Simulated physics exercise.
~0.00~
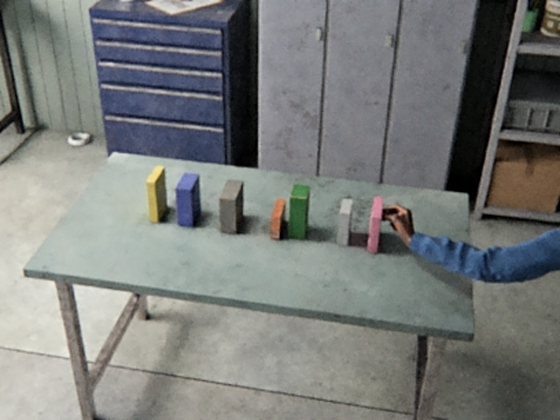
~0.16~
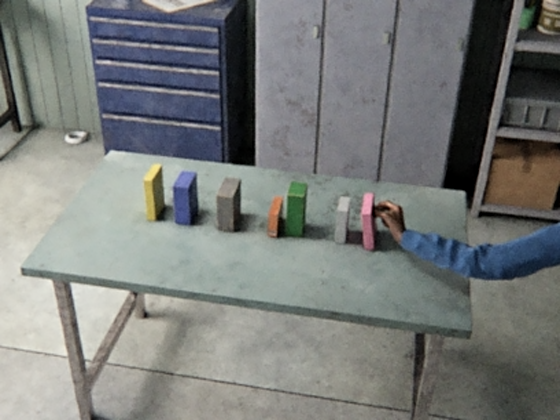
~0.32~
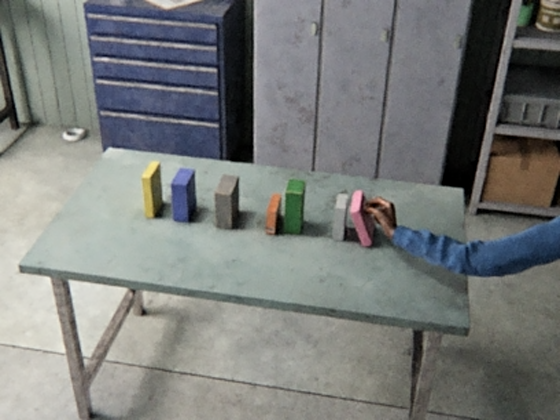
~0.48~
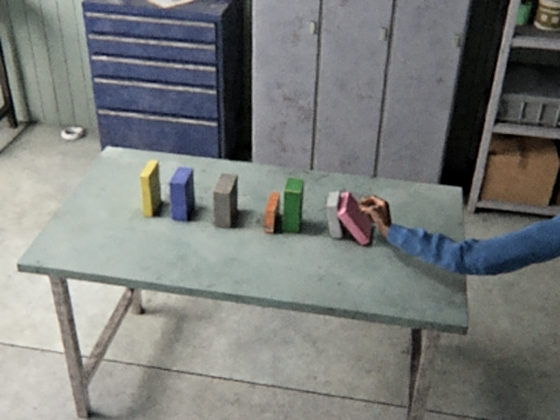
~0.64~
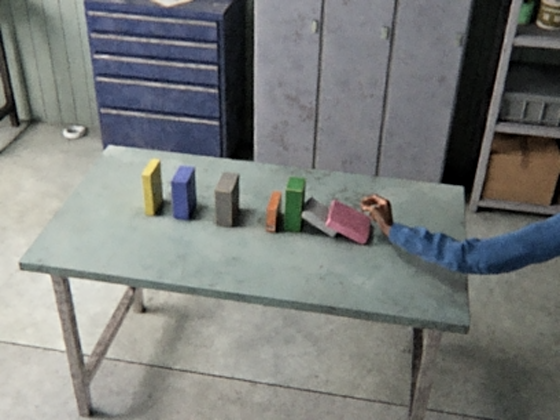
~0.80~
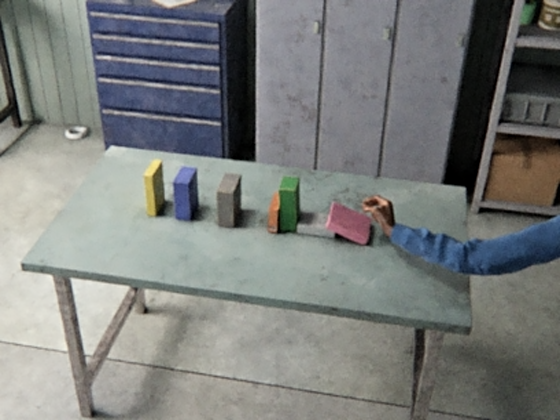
We see a row of upright coloured blocks on a table as a hand tips the pink one leftward into the white block beside it; both topple, the white one ending flat against the green block's base, while the green block tilts slightly and the others stay standing.
